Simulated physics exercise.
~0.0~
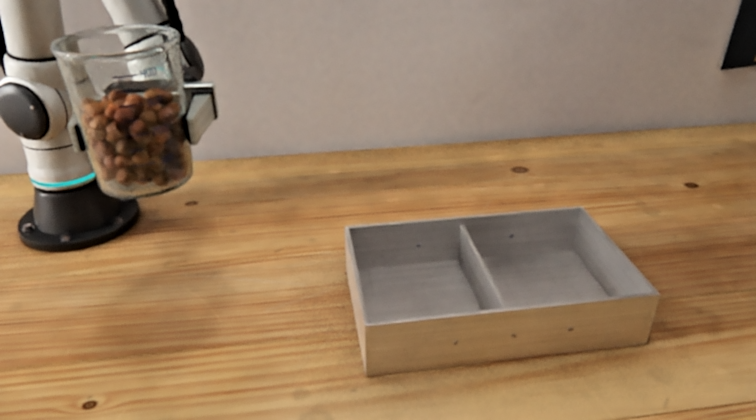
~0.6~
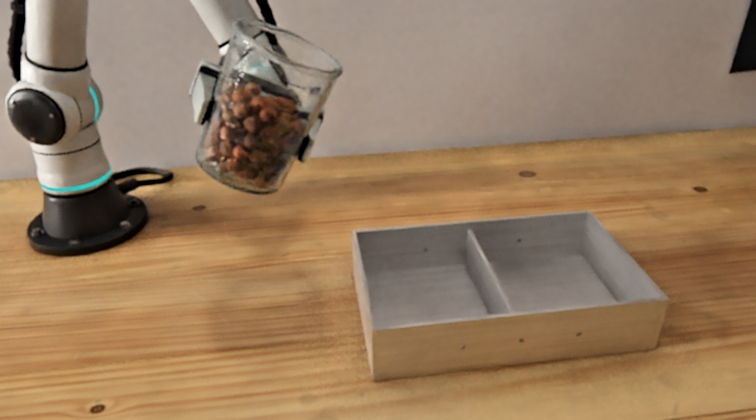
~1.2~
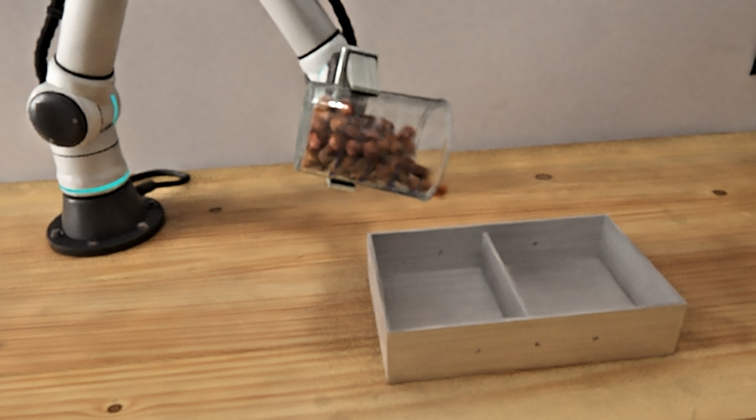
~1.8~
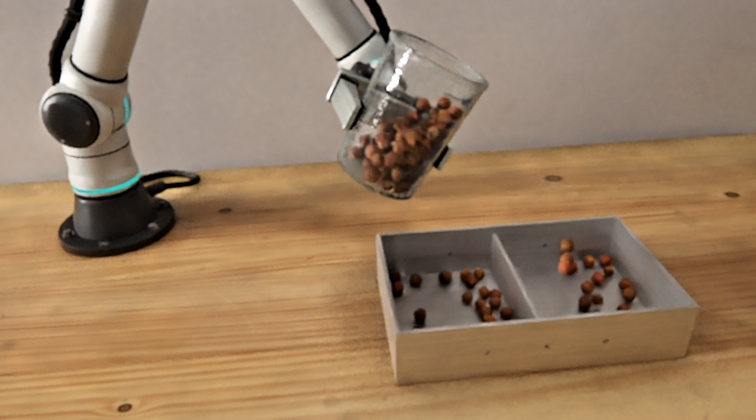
To begin with, a white robot arm holds a clear glass beaker of brown hazelnuts upright, to the left of an empty wooden box split in two by a cross wall. The arm carries the beaker to the right, leaning it towards the box. It then tips the beaker onto its side, and the nuts slide up to its mouth. After some have poured out, the arm swings the beaker partly back up, still leaning above the box. At the end, scattered nuts lie in both parts of the box, while most remain in the beaker.
